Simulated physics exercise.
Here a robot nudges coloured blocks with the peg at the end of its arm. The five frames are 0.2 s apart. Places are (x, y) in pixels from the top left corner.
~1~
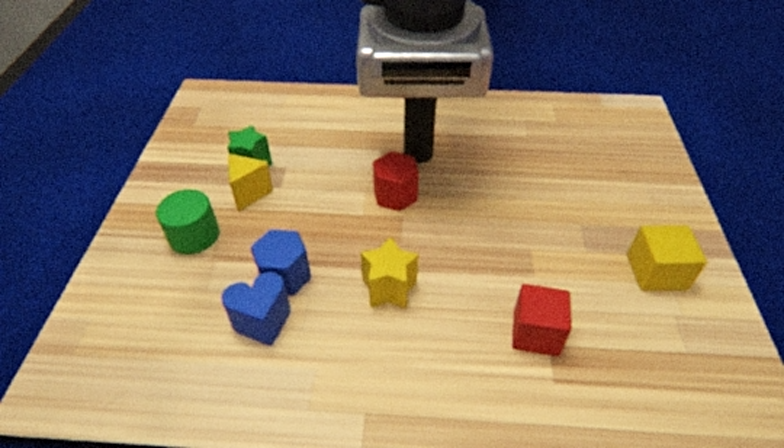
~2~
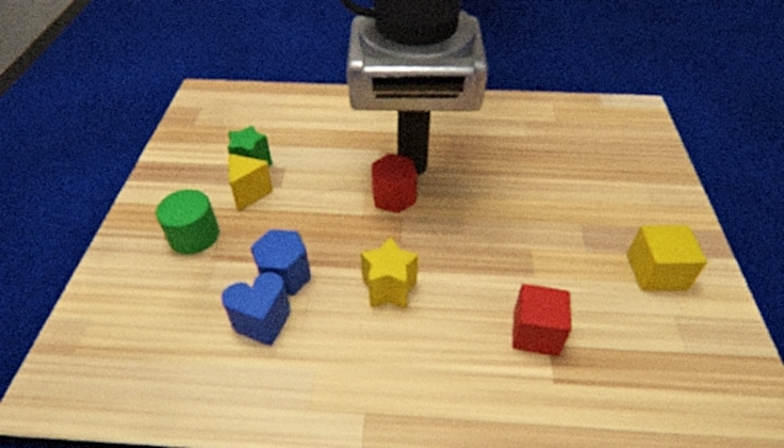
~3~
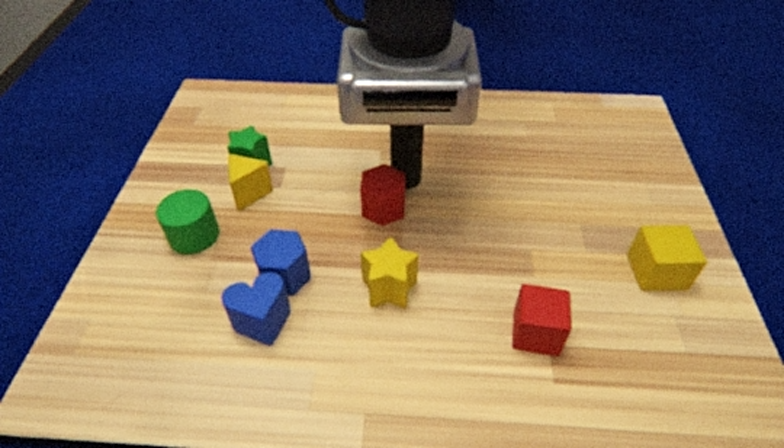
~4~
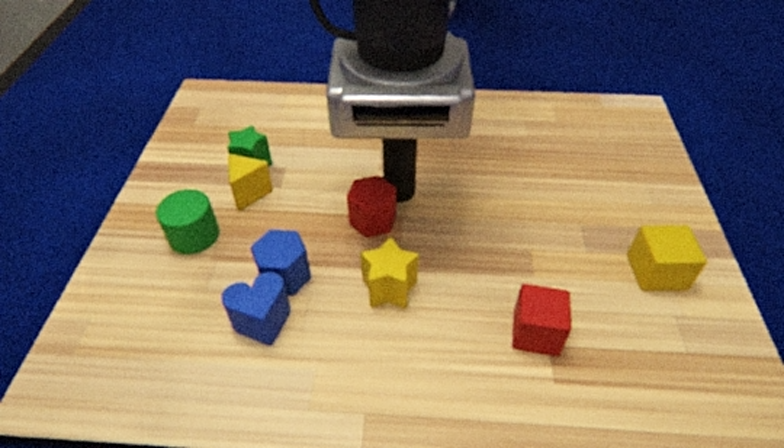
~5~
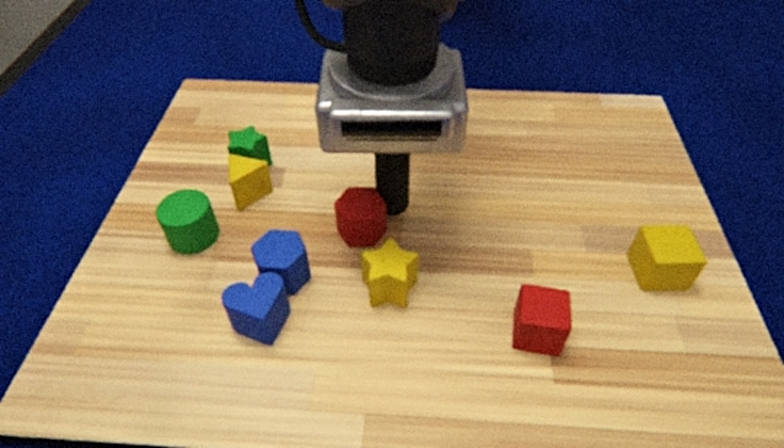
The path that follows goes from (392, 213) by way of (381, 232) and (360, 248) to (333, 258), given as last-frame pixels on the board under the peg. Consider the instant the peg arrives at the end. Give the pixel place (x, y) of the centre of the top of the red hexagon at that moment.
The middle of the upper face of the red hexagon will lie at about (286, 231) in the picture.
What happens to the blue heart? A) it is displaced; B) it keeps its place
B: It keeps its place.
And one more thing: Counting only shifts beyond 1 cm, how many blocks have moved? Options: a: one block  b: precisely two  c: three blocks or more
The one that fits is b, precisely two.
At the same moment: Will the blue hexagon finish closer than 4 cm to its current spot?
Yes - that is the case.
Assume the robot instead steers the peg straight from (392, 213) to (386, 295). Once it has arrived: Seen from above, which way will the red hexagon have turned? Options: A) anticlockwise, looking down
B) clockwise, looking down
(B)
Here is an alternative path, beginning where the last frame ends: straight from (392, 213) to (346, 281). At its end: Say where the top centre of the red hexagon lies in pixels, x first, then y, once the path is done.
It sits at (309, 232).
On the path given first. Halfway along, peg at (371, 232); red hexagon at (329, 224), turned 25° clockwise.
At the end, peg at (332, 249); blue heart not moved; blue hexagon at (243, 258), turned 30° anticlockwise; red hexagon at (286, 232), turned 35° clockwise; yellow star-shaped block not moved.
